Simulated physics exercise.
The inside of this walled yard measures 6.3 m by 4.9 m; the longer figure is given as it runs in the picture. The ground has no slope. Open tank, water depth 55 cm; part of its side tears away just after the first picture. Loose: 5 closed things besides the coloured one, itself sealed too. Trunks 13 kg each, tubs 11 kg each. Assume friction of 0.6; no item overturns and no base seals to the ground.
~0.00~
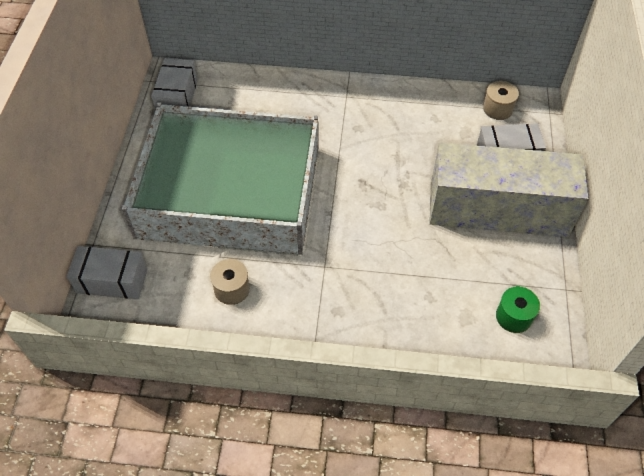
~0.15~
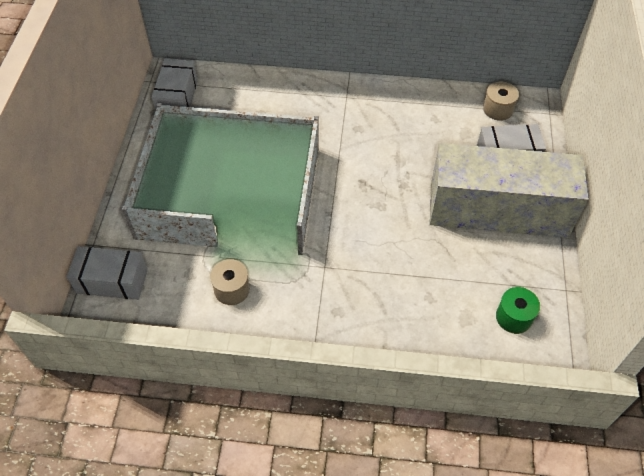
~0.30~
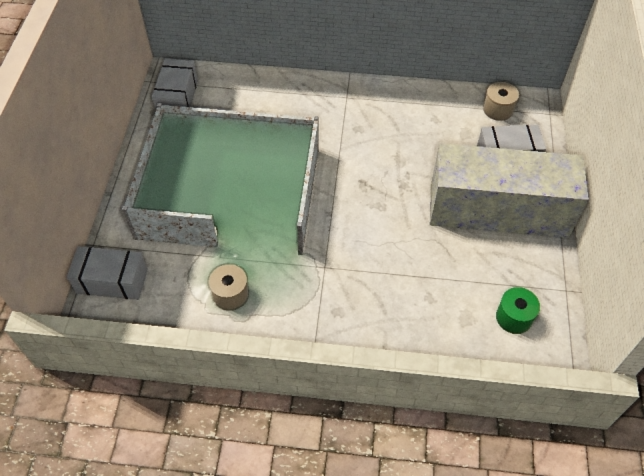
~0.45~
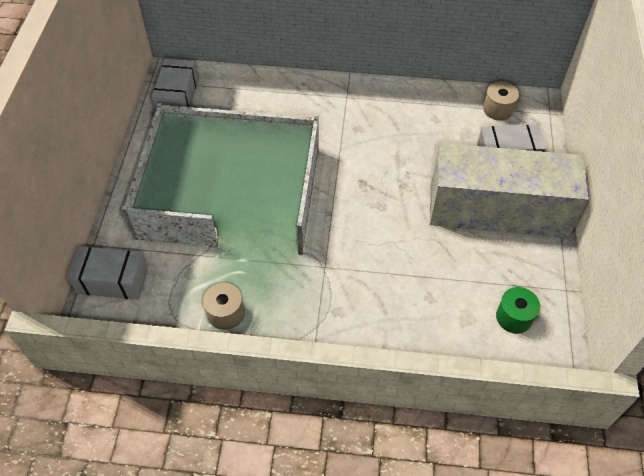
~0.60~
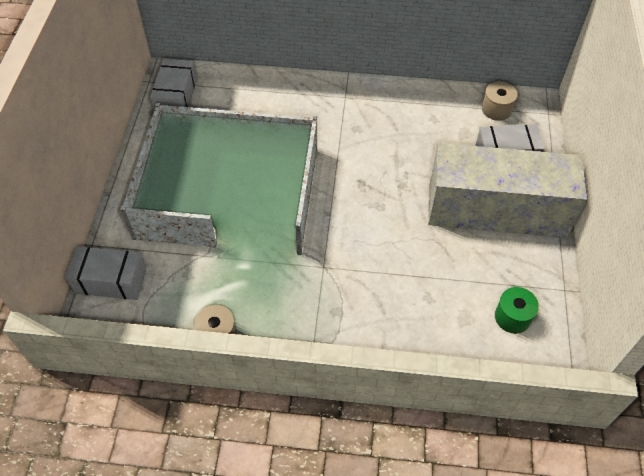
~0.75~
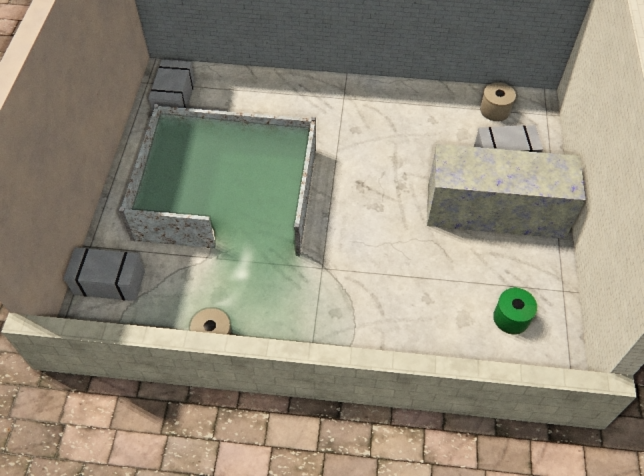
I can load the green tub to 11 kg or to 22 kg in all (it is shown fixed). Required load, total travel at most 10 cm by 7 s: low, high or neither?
Neither.
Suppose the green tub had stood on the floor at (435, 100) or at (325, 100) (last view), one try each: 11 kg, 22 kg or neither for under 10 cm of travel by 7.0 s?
Taking the two tries in order, even the light one works and even the light one works.
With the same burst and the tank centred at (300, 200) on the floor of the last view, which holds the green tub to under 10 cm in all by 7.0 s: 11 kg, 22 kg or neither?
Then the answer is that no option works.
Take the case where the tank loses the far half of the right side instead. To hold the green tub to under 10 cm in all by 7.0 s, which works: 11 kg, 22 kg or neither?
So the heavier choice alone.
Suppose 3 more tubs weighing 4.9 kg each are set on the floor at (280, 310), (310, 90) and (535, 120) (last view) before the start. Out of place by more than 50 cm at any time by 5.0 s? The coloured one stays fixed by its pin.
Beyond it, within it, within it.
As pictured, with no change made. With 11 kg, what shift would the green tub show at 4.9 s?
100 cm.
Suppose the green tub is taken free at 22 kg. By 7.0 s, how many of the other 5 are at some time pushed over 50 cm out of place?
Answer: 3.
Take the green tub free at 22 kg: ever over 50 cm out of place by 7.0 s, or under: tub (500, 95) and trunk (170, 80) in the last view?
So the first one stays inside and the second one crosses the line.
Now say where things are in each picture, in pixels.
The first picture shows the green tub at (521, 303) rests on the ground; 3.5 m2 under water; 0 of 6 have shifted.
The second picture shows the green tub at (521, 304) rests on the ground; water covers 4.1 m2; 0 of 6 have shifted.
The third picture shows the green tub at (521, 304) rests on the ground; 4.6 m2 under water; 1 of 6 have shifted.
The fourth picture shows the green tub at (521, 304), on the bottom; 5.5 m2 under water; 1 of 6 have shifted.
The fifth picture shows the green tub at (519, 304), on the bottom; water covers 6.4 m2; 1 of 6 have shifted.
The sixth picture shows the green tub at (518, 304) rests on the ground; 6.9 m2 under water; 1 of 6 have shifted.
After 1.4 s the green tub would be 0 cm from its start with 11 kg and 0 cm from its start with 22 kg; 0 cm of water round it then.
After 3.1 s the green tub would be 91 cm from its start with 11 kg and 33 cm from its start with 22 kg; 9 cm of water round it then.
After 4.9 s the green tub would be 93 cm from its start with 11 kg and 56 cm from its start with 22 kg; 16 cm of water round it then.
After 7.0 s the green tub would be 203 cm from its start with 11 kg and 92 cm from its start with 22 kg; 14 cm of water round it then.
